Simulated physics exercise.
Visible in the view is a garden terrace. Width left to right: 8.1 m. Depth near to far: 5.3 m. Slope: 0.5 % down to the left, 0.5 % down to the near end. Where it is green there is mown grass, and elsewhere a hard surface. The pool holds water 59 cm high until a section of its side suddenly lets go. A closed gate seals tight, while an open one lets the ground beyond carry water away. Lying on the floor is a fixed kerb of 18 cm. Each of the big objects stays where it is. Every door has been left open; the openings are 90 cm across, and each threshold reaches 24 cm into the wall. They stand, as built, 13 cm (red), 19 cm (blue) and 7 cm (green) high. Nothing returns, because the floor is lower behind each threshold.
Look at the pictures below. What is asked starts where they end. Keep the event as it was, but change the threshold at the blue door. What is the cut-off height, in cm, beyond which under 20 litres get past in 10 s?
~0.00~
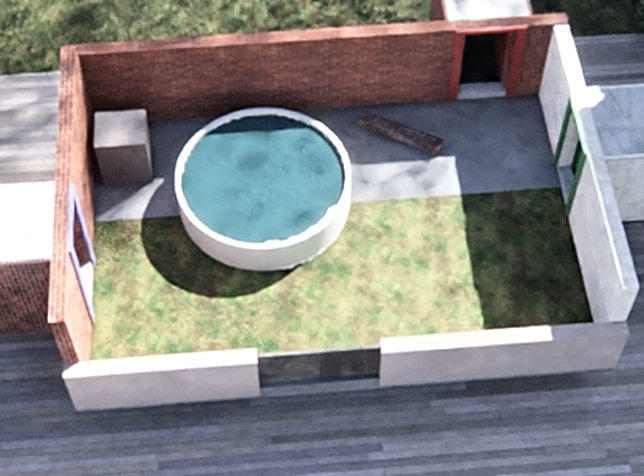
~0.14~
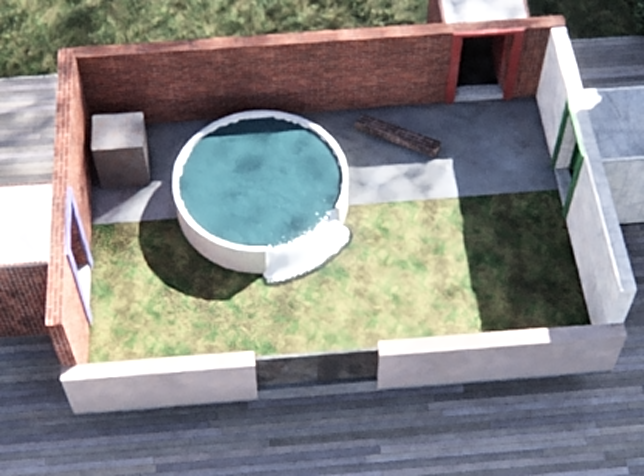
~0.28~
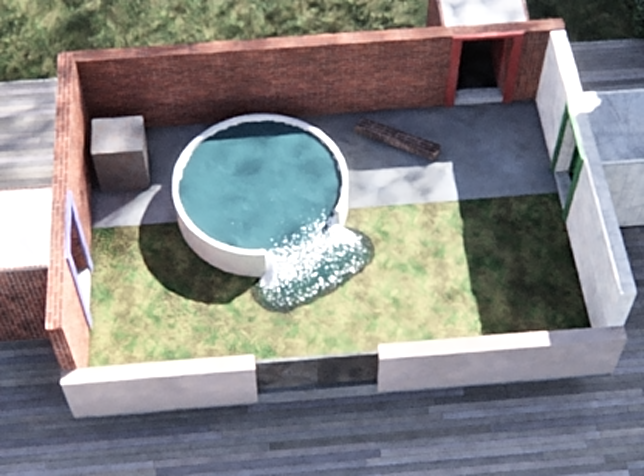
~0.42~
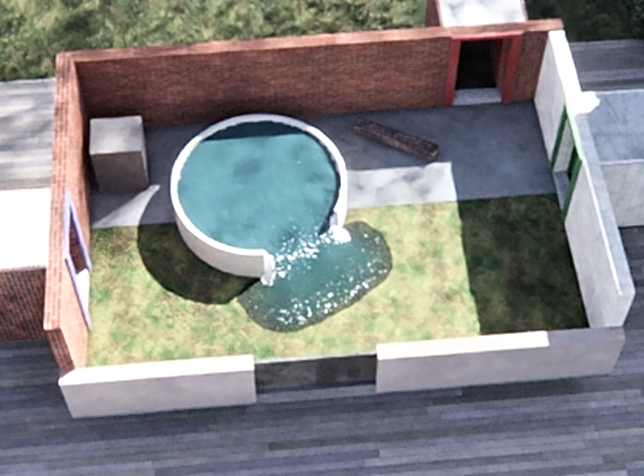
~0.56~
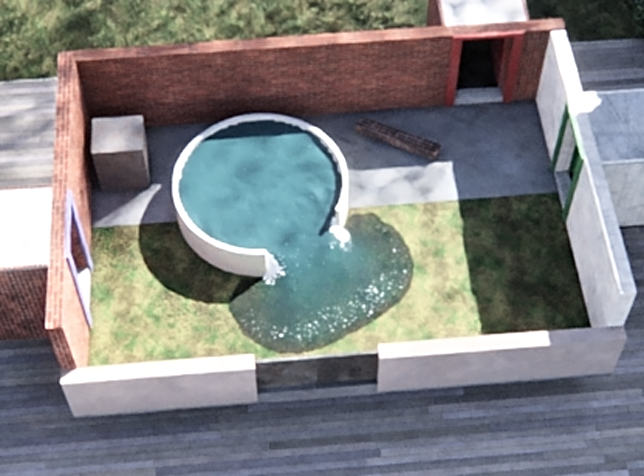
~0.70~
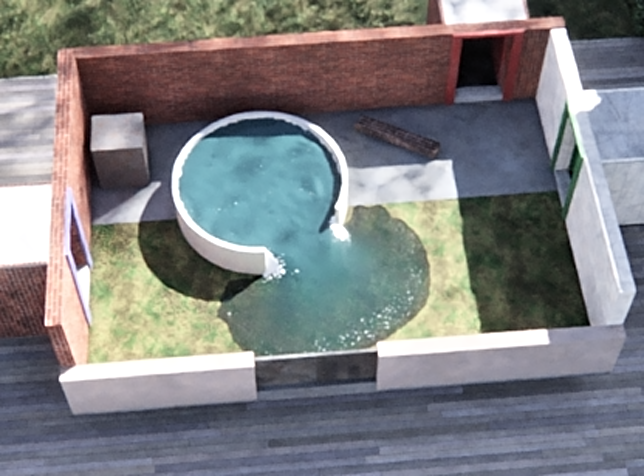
The cut-off lies near 6 cm.
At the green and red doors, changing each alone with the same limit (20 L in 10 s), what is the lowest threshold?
About 5.5 cm at green and about 9.5 cm at red.
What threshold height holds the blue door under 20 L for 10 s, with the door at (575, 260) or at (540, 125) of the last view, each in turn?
About 12.5 cm for the first and 7.5 cm for the second.
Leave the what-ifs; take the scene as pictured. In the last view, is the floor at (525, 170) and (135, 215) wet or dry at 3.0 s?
Untouched; untouched.
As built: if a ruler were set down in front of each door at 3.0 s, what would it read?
Lab note, cm: Red 0; blue 0; green 0.
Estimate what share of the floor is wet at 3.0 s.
Some 45 per cent is wet.
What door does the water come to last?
It's the red door, I'd say.
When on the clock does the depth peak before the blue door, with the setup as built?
Peak: Close to 7.5 s.
After 1.4 s water covers 25 % of the floor, deepest (32 cm) near (316, 257); it has not reached the blue door.
After 3.0 s water covers 45 % of the floor, deepest (27 cm) near (351, 370); it has not reached the blue door.
After 10.0 s water covers 95 % of the floor, deepest (14 cm) near (404, 133); 9 cm at the blue door, 0 litres in over its 19 cm threshold.
At the blue door as built, the water arrived by 4.4 s and peaked near 9 cm at 7.6 s.
With a threshold of 5.5 cm, 26 litres would have come in within the 10 s; with 7 cm, 10 litres. So under 20 litres takes about 6 cm.
